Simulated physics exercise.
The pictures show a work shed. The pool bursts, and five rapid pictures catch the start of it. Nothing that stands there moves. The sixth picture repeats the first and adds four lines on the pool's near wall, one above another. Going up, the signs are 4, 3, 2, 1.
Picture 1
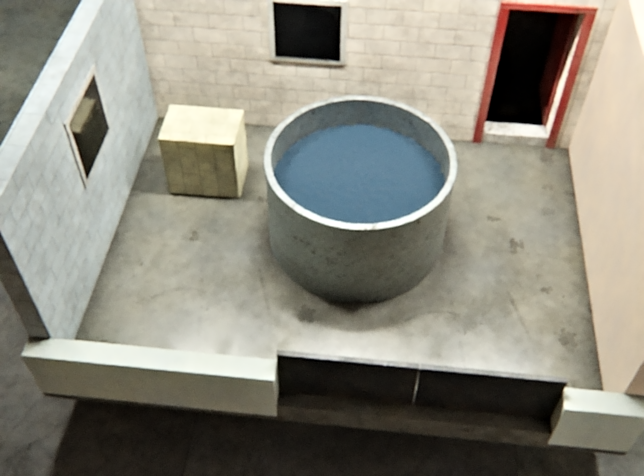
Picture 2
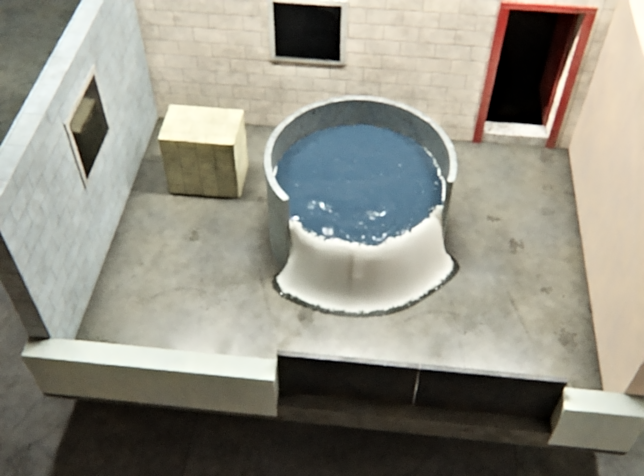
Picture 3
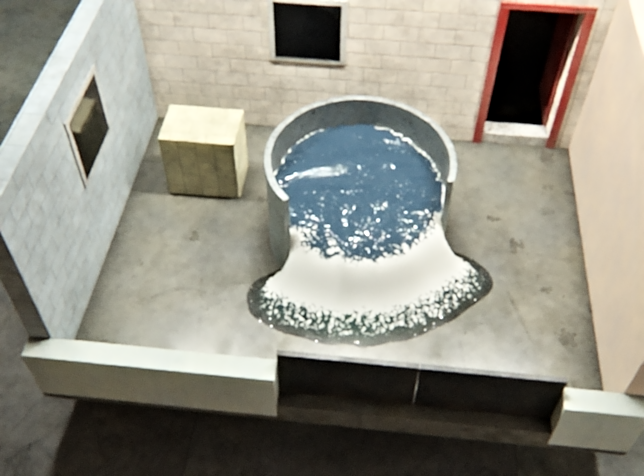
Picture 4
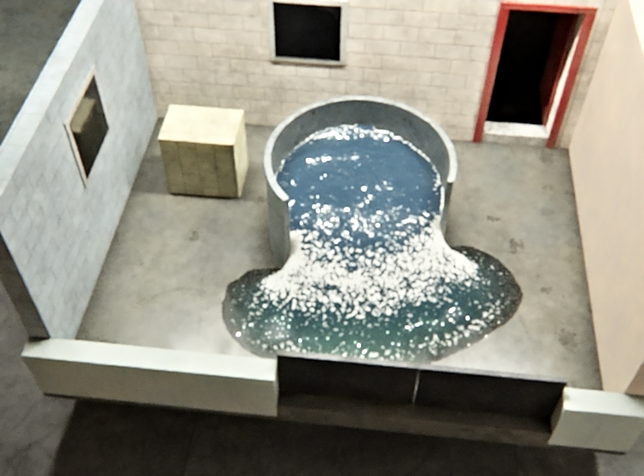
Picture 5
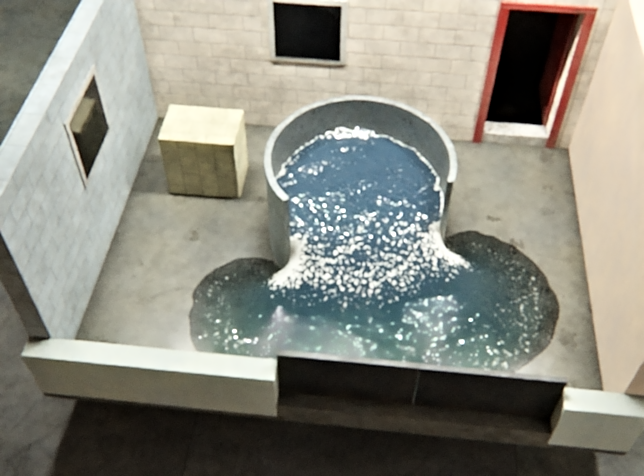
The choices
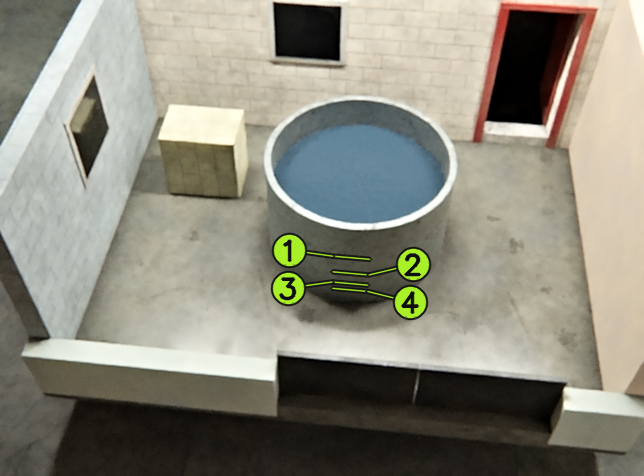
A large round grey tank of blue water stands in an open-topped work shed, seen from above at a fixed angle. A pale yellow block sits to its left, dark windows and a red-framed doorway are set in the walls, and a dark gate breaks the low front wall. The tank's front side opens, and white, foaming water pours forward, spreading left and right across the grey floor in a widening green-blue pool.
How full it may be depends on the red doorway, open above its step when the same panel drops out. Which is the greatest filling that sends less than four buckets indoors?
It is 2.
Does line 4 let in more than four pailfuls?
No, not at all.
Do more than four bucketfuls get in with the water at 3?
No, not at all.
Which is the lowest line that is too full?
Here it is line 1.
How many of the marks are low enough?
Three.
In lime, 1 at (351, 257); 2 at (350, 273); 3 at (350, 283); 4 at (349, 289); from the bottom up 4, 3, 2, 1.
If 1 is chosen, about 12 bucketfuls get in.
If 2 is chosen, a bucket or two gets in.
If 3 is chosen, nothing gets over.
If 4 is chosen, nothing gets over.
